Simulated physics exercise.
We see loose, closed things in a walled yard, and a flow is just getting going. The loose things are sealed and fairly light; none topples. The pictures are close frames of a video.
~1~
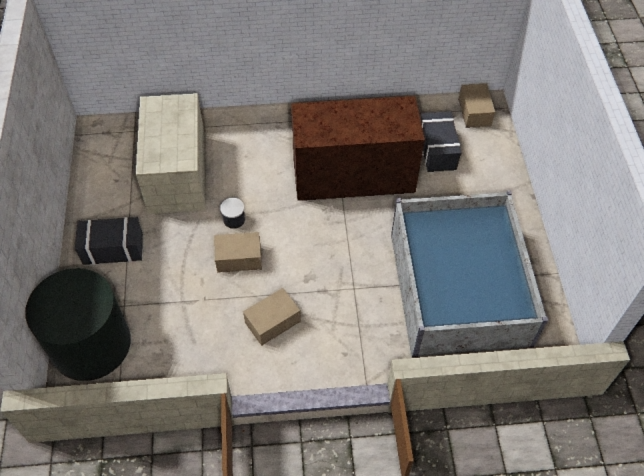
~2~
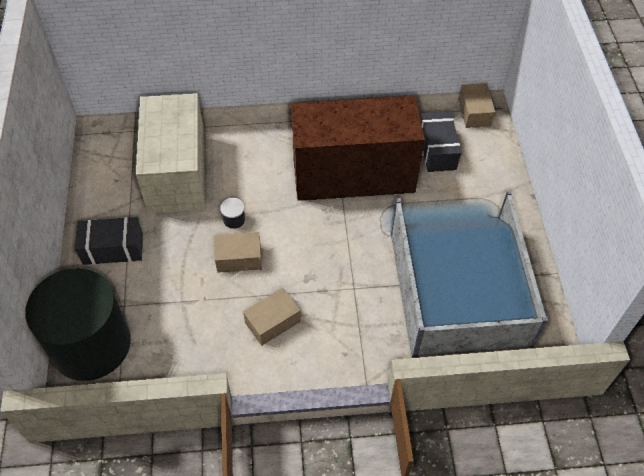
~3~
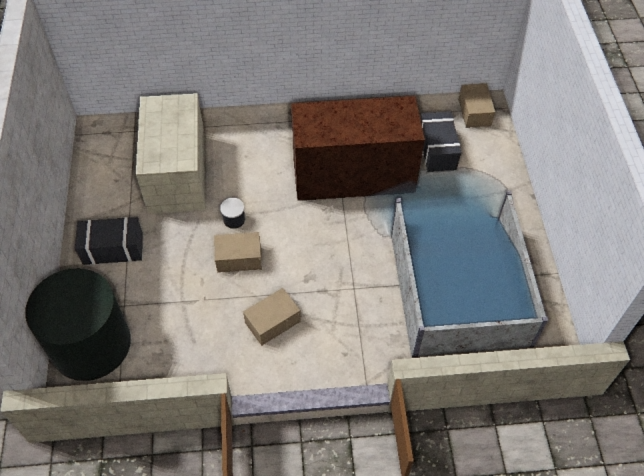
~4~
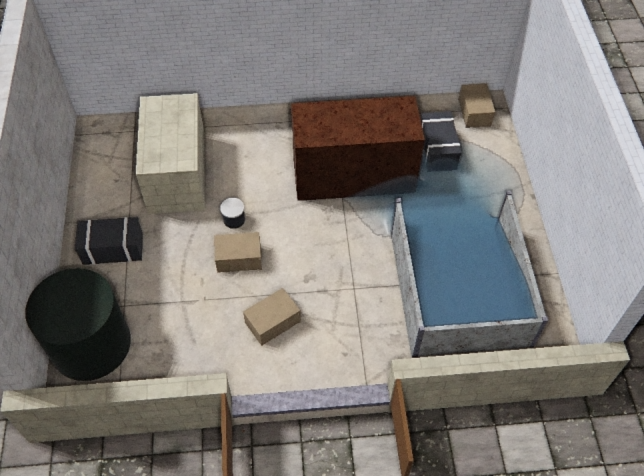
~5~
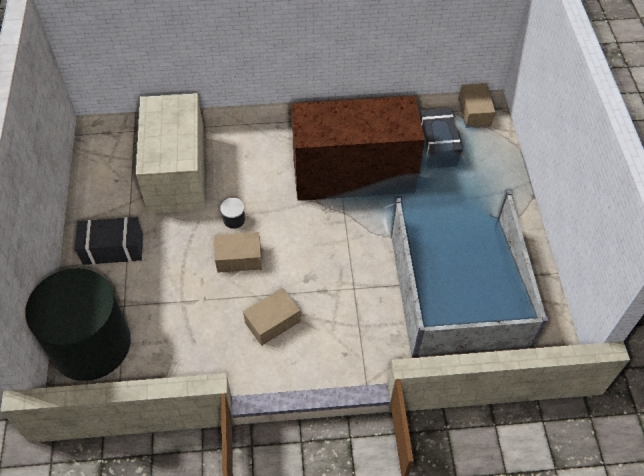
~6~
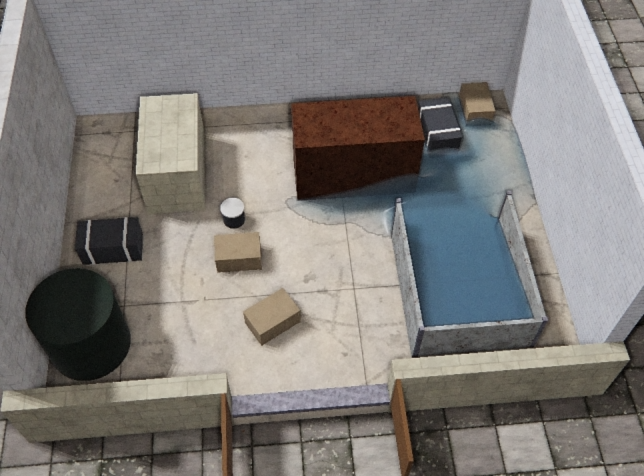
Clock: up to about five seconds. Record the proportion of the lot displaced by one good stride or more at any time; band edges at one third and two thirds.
Two thirds upward.
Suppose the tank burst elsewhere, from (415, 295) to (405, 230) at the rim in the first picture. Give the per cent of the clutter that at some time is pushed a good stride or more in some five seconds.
Near 60 in a hundred.
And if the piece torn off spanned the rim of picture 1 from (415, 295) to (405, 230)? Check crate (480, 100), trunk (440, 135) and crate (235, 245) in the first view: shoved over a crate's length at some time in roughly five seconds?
Falls short, falls short, travels that far.
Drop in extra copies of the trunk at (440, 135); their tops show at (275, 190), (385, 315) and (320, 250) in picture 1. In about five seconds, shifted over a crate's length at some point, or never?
Displaced, stays put, stays put.
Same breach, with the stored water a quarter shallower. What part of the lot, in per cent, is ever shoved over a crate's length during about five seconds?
By my count, 70 %.
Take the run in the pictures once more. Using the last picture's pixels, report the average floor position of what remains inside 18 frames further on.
Mean position: About (258, 211).
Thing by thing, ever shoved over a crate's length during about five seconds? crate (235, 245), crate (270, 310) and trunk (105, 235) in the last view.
Went a long way, never got far, never got far.
A moment on, 1 of 7 are well off their spots; 0 afloat.
Next, 2 of 7 are well off their spots; 3 afloat.
Later, 5 of 7 are well off their spots; 4 afloat.
In the end, 5 of 7 are well off their spots, and 5 have been at some point; 4 afloat.
